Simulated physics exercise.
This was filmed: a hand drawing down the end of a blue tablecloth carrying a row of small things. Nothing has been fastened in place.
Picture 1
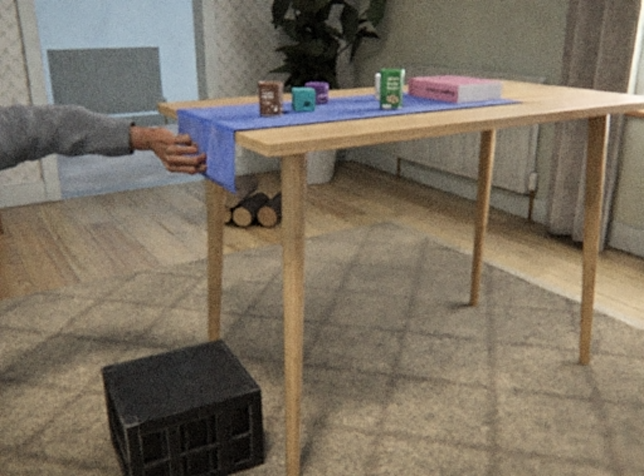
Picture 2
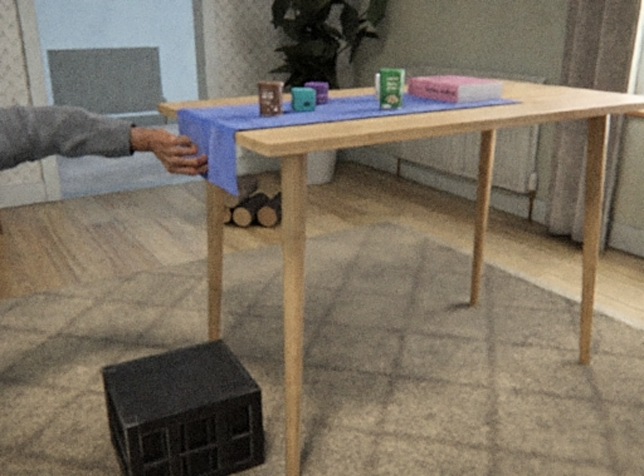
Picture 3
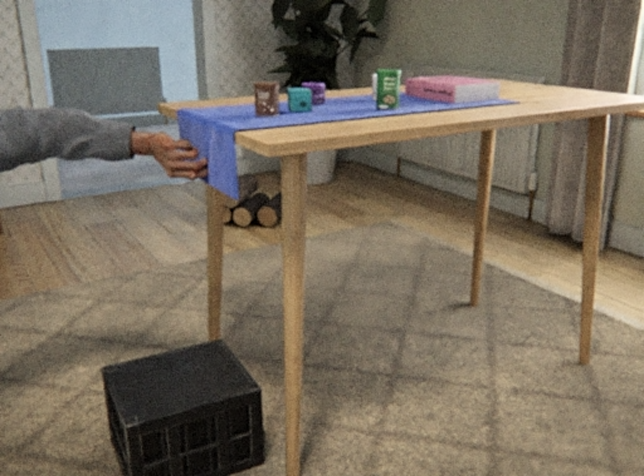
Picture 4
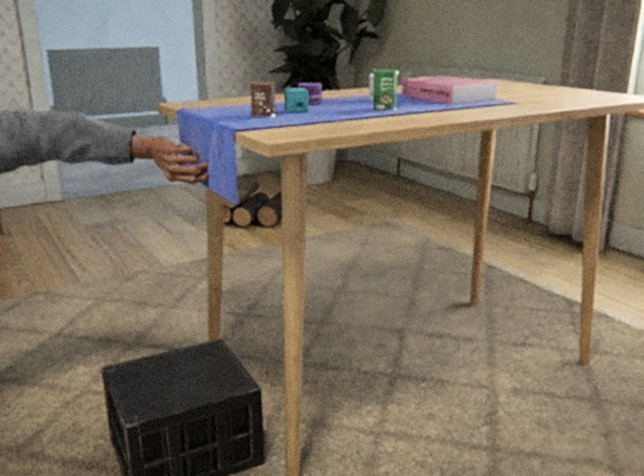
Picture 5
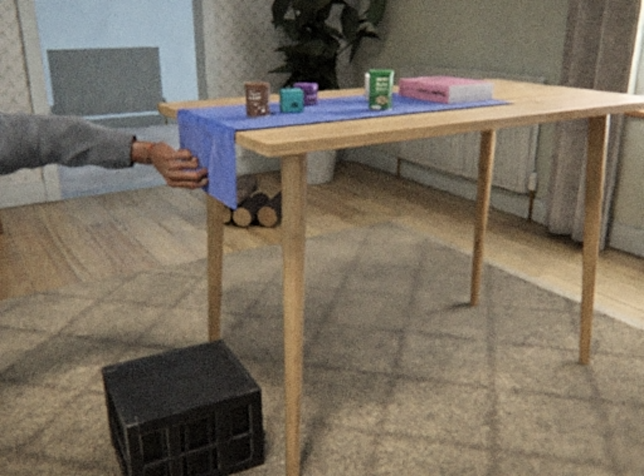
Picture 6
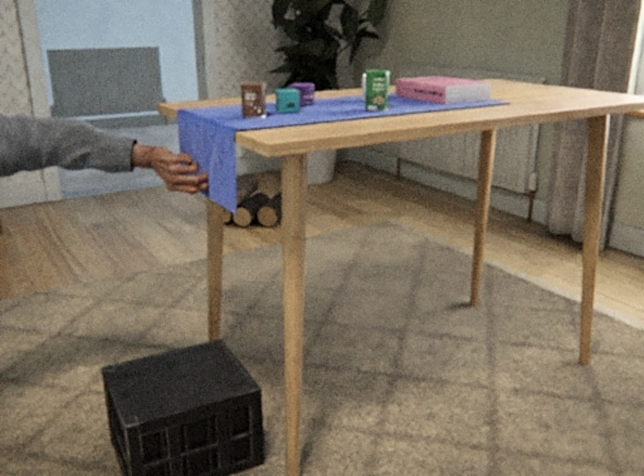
A hand in a grey sleeve reaches in from the left of a room with a patterned rug, seen from slightly above, and holds the end of a blue cloth on a pale wooden table. Brown, turquoise, purple and green items and a pink box sit along it, with a black crate below. The hand slowly draws the cloth down, the items shifting slightly left, while the camera stays still.
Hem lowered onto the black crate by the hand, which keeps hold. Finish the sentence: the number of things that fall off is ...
... four.
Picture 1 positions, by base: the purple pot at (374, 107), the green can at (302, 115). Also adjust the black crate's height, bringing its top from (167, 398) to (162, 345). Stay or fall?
Outcome for the purple pot: It stays. Outcome for the green can: It is lost.
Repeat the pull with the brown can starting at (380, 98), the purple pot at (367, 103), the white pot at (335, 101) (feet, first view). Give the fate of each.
Each in turn: The brown can stays aloft, the purple pot goes down, the white pot goes down.
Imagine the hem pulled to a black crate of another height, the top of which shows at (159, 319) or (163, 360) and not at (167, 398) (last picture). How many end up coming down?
First case 2, second case 3.
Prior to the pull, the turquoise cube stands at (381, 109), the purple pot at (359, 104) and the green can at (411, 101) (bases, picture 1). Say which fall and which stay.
The turquoise cube topples down; the purple pot topples down; and the green can stays put.
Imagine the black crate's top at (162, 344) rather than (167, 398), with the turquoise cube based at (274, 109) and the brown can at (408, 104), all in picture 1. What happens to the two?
Observed: Turquoise cube departs; brown can remains seated.
Soon after, hem near (210, 292); brown can and turquoise cube gone.
After that, hem near (211, 351); brown can, turquoise cube and purple pot gone.
In the end, hem on the crate; brown can, turquoise cube, purple pot and green can gone. Over the edge go four.
